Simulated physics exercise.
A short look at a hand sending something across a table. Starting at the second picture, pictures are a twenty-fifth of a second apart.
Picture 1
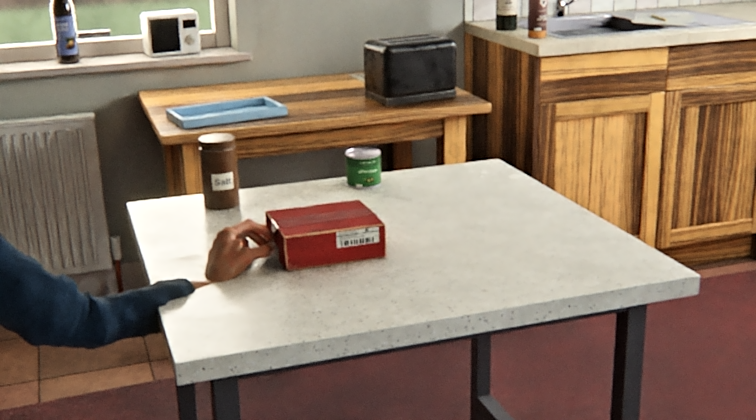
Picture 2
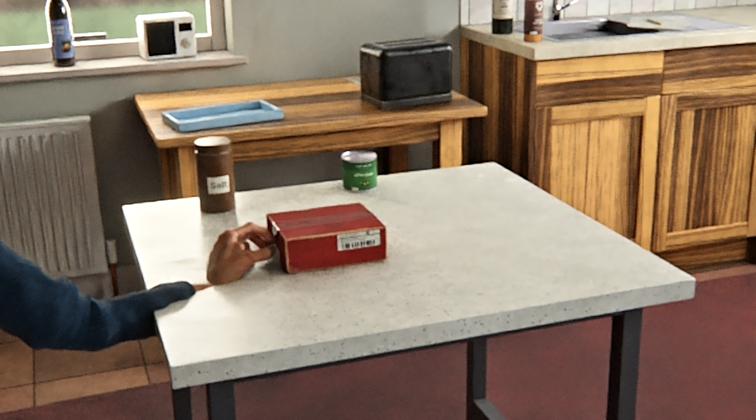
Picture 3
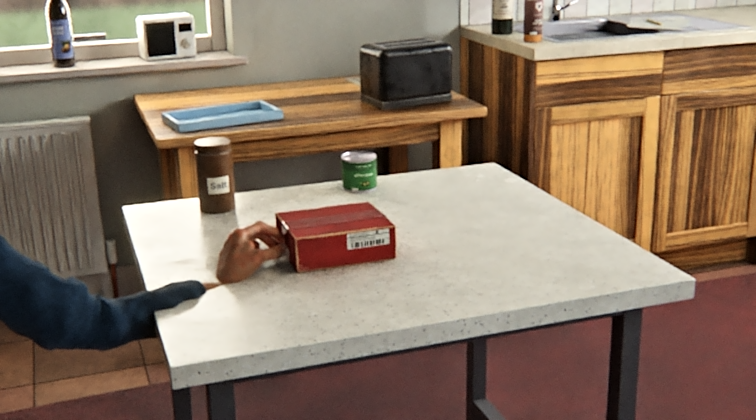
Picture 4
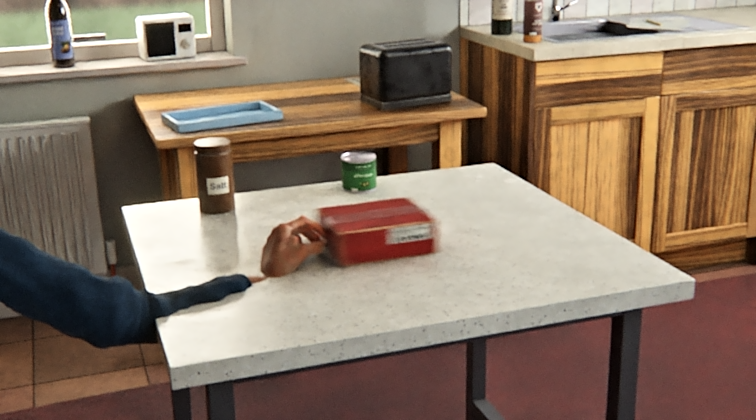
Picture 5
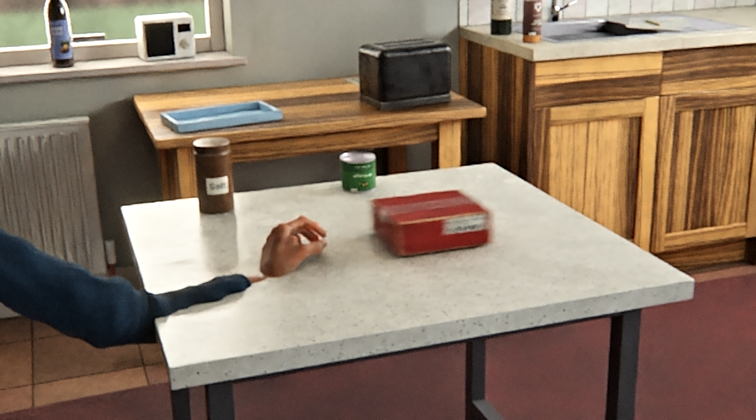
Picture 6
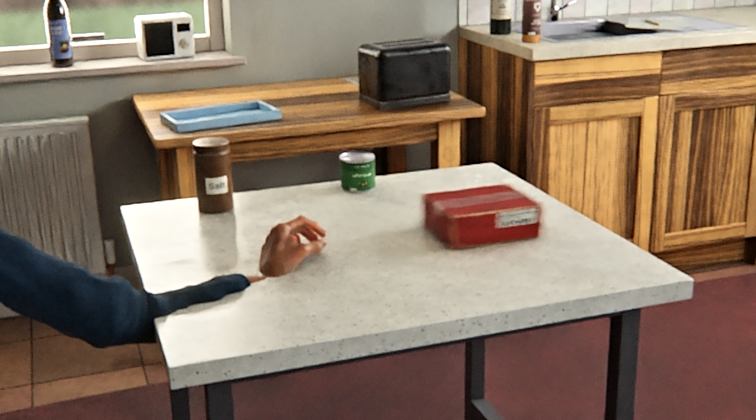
Red box sliding rightward across a pale kitchen table after a hand pushes it from the left and lets go.
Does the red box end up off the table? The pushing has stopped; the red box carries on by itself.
Yes. Short version: It escapes the table.
Then, 0.10 s later than the last frame, red box now off the table.
Then, 0.30 s later than the last frame, things are still on the move.
Then, 0.40 s later than the last frame, as before.
When it is over, off the table, red box.
